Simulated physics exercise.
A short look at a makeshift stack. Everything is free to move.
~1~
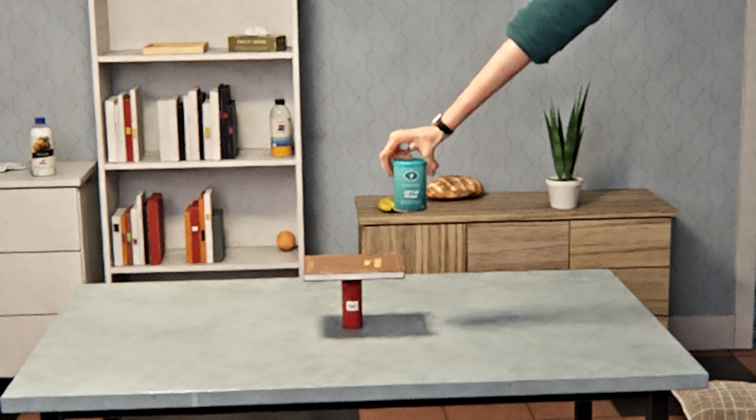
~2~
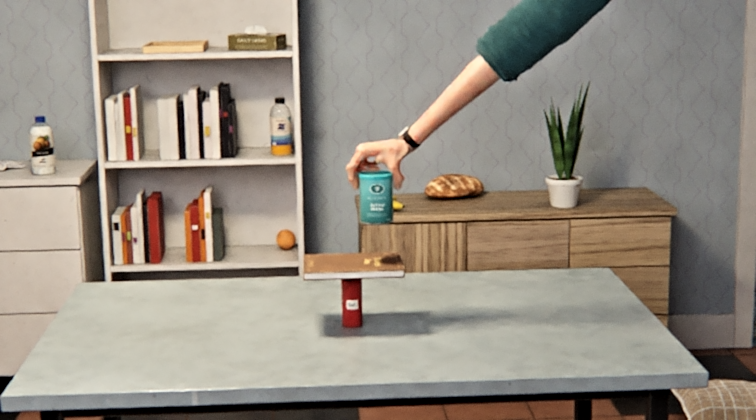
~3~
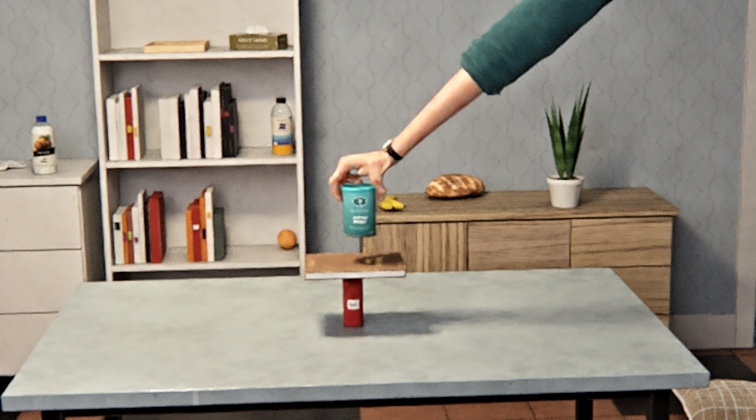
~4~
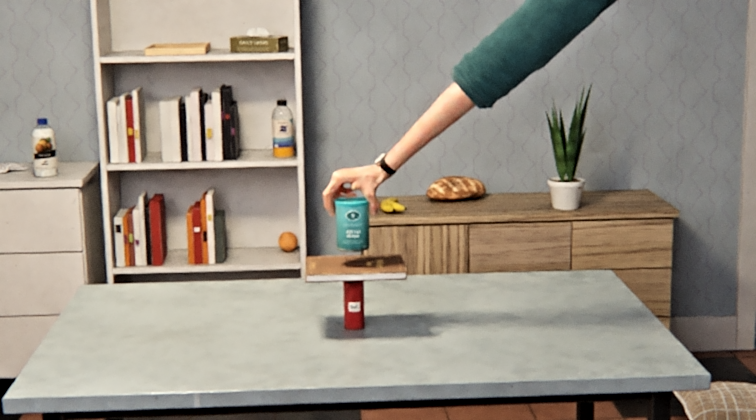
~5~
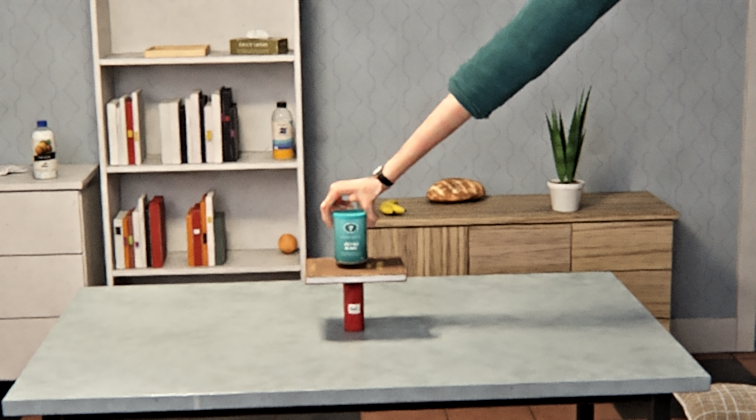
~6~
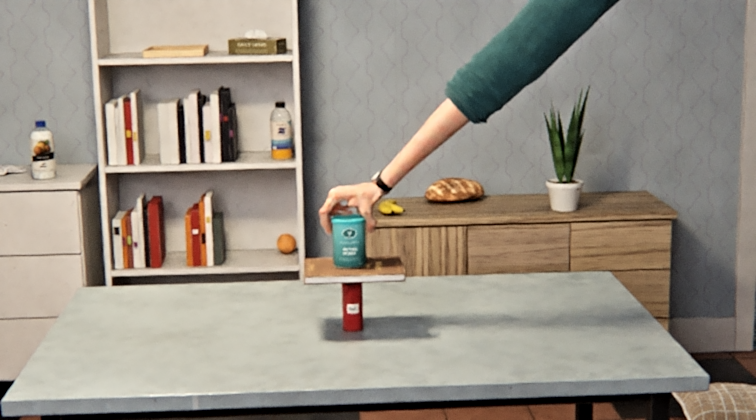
A turquoise tin held from above by a hand in a green sleeve and dark watch stands out in a room seen from the front, slightly above a pale table. On the table, a brown book lies flat across a small red can, with bookshelves at left and a plant and bread on a wooden cabinet behind. The hand carries the tin left and downward, slowing onto the book, while the view stays practically still.
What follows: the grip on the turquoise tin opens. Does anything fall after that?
In the end the stack keeps its balance.
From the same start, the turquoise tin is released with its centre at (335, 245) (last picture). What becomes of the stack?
Then it stays up.
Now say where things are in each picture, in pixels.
In the first picture, on its way; turquoise tin (410, 185); brown book (353, 267).
In the second picture, on its way; turquoise tin (376, 197); brown book (353, 266).
In the third picture, on its way; turquoise tin (360, 210); brown book (354, 266).
In the fourth picture, on its way; turquoise tin (353, 224); brown book (355, 268).
In the fifth picture, on its way; turquoise tin (350, 236); brown book (355, 270).
In the sixth picture, in place under the hand; turquoise tin (349, 242); brown book (354, 270).
Then, 0.80 s past the last view, nothing moves.
Then, 1.70 s past the last view, turquoise tin resting near (349, 242).
Finally, all 3 still in place. Final places as the last picture's camera would see them, turquoise tin near (349, 242). The stack holds.
